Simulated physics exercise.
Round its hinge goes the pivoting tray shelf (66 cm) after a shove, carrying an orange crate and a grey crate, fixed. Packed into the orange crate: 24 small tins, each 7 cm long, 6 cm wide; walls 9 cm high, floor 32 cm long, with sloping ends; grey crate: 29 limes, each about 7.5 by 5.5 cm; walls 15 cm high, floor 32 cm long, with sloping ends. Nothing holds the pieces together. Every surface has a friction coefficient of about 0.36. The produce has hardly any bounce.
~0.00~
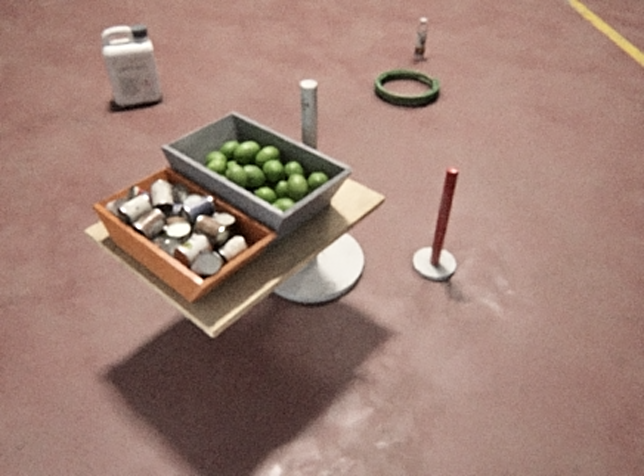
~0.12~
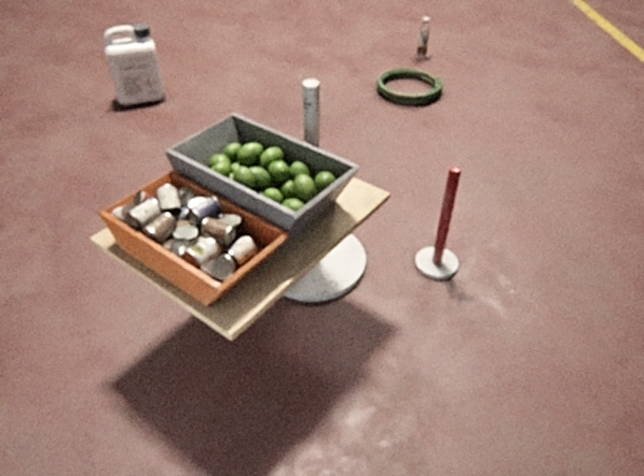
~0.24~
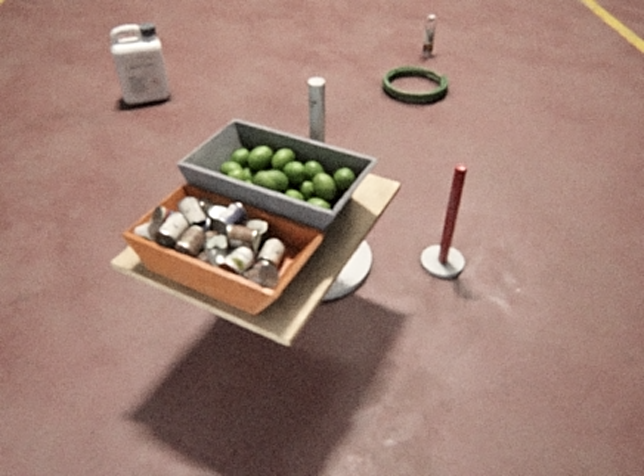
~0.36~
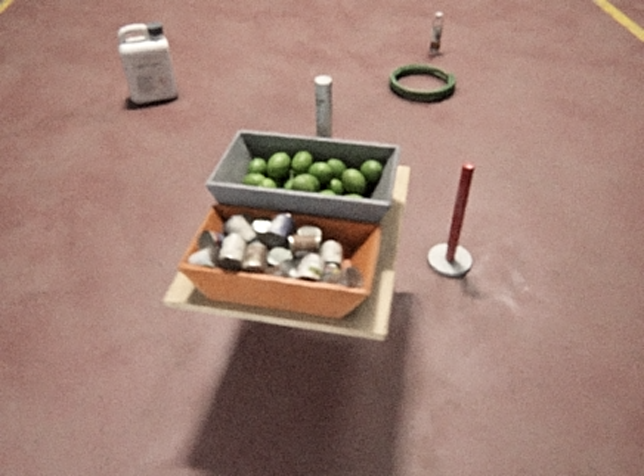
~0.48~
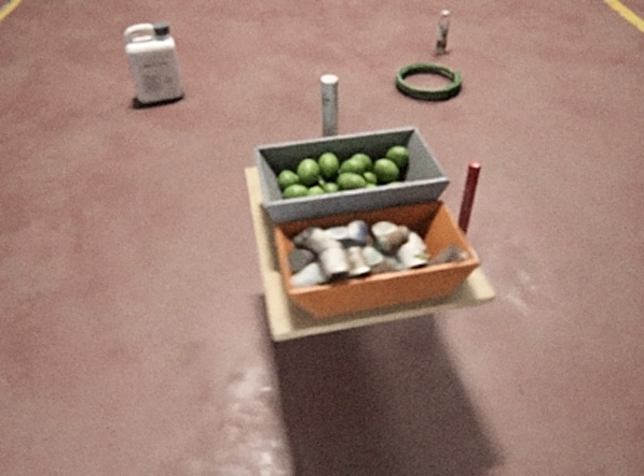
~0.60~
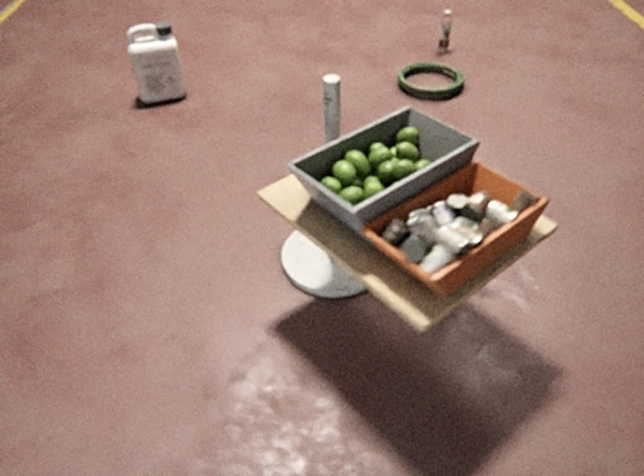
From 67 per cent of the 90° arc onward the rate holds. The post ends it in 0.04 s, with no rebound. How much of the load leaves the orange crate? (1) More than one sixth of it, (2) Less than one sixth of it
Answer: 1.
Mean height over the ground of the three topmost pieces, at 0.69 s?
Roughly 58 centimetres.
After 0.61 s, the shelf hits the red post.
After 0.69 s, orange crate 24 in, 0 out and grey crate 29 in, 0 out.
After 0.81 s, orange crate 23 in, 1 out and grey crate 29 in, 0 out.
After 1.03 s, orange crate 18 in, 6 out and grey crate 29 in, 0 out.
When it is over (at 1.46 s), orange crate 18 in, 6 out and grey crate 29 in, 0 out. Asked share, 6 of 24, 25 per cent.
